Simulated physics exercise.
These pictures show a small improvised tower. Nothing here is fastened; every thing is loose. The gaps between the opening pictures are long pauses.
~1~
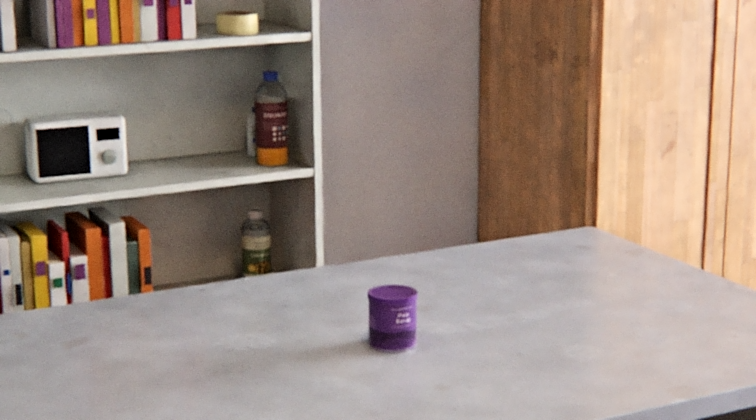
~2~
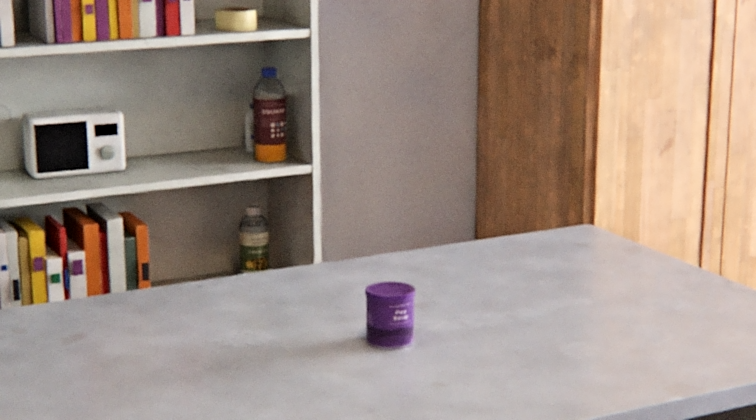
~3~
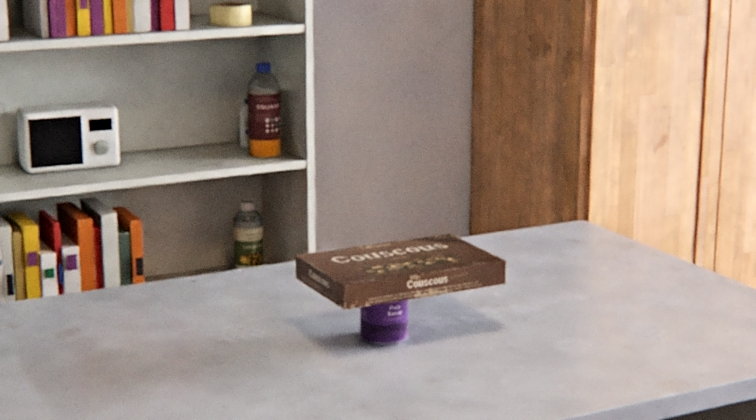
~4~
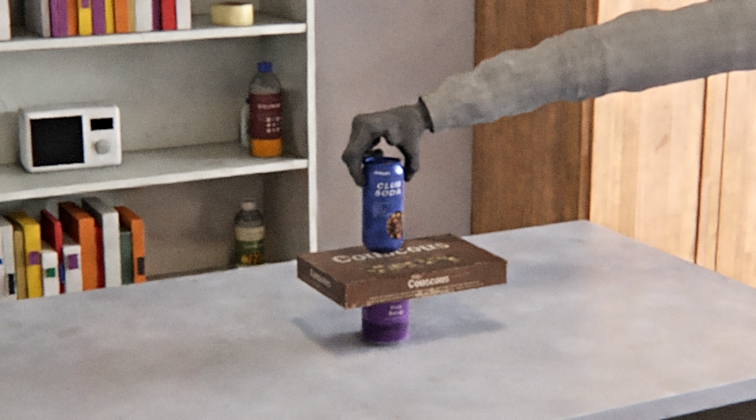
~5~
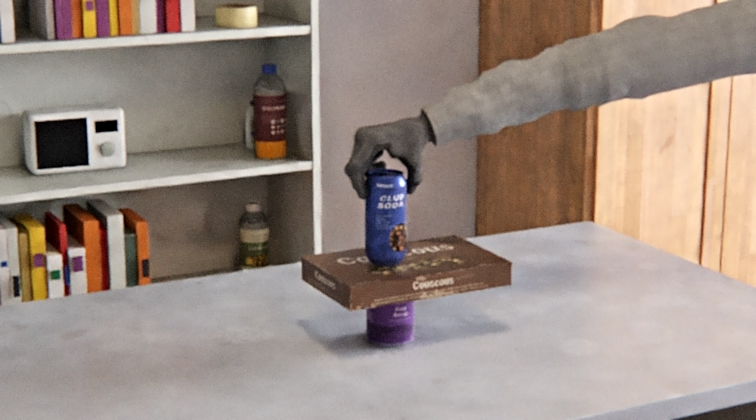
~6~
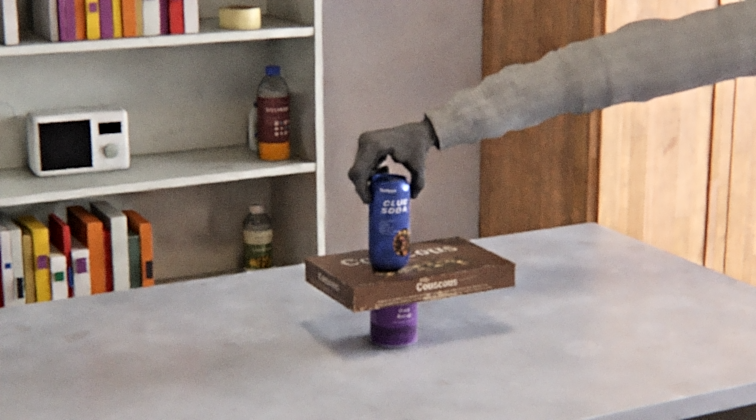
In a room with a pale shelf of books and bottles at left and wooden doors at right, a slightly drifting camera looks down on a grey table. A purple tin stands near the middle, and a brown couscous box then appears lying flat across its top. A grey-gloved hand reaches in from the right, lowers a blue club soda can onto the box and keeps hold of it.
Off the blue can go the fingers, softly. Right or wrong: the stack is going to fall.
Wrong, it stays up.
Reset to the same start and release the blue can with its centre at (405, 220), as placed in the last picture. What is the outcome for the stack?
After that, it remains intact.
Then, 0.20 s after the last picture, nothing has stirred.
Then, 0.50 s after the last picture, blue can resting near (389, 223).
At rest, all 3 in place. Seen from the same camera at the end, blue can near (389, 223). The stack stays up.
